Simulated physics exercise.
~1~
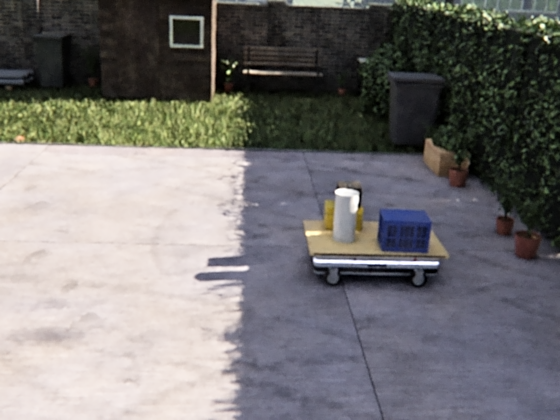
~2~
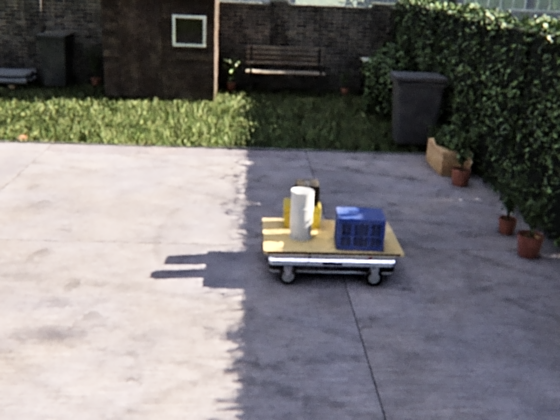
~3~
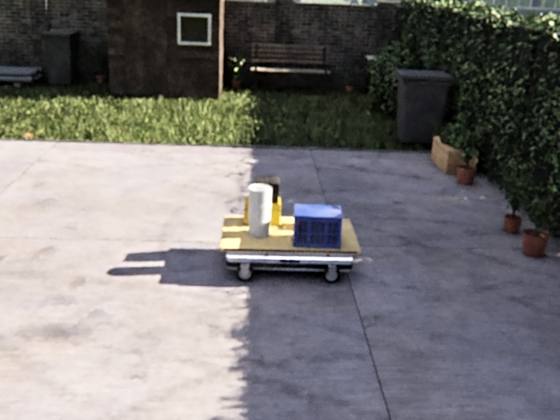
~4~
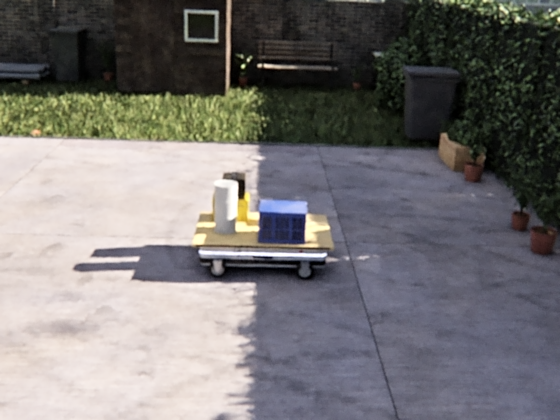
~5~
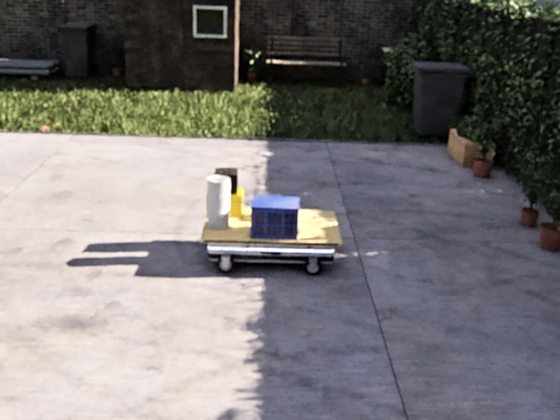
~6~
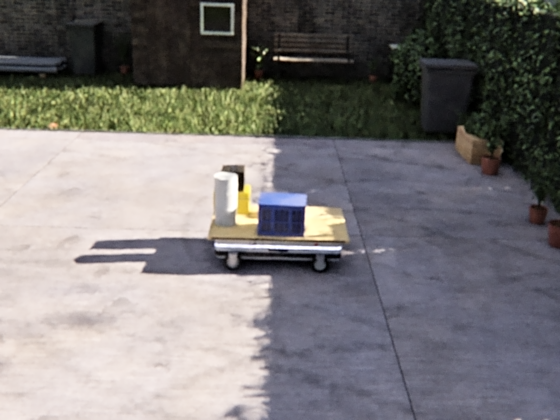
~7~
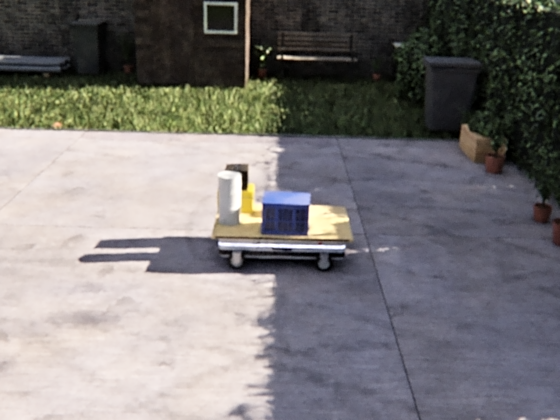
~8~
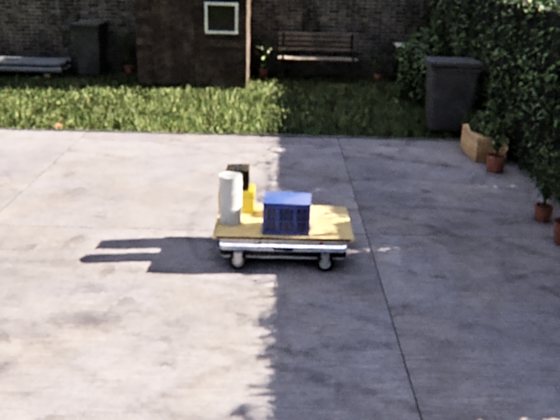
The clip opens on a flat cart in a shaded part of a paved yard, carrying a blue crate, an upright white canister, a yellow toolbox and a black parcel. It rolls left across the paving toward the sunlit side, its deck staying level, while the view pans slightly left. As the cart slows and stops across the shadow line, the load slides a little toward the deck's left end. The canister comes close to that edge but does not tip. At the end the cart stands still, with the visible items upright and aboard.
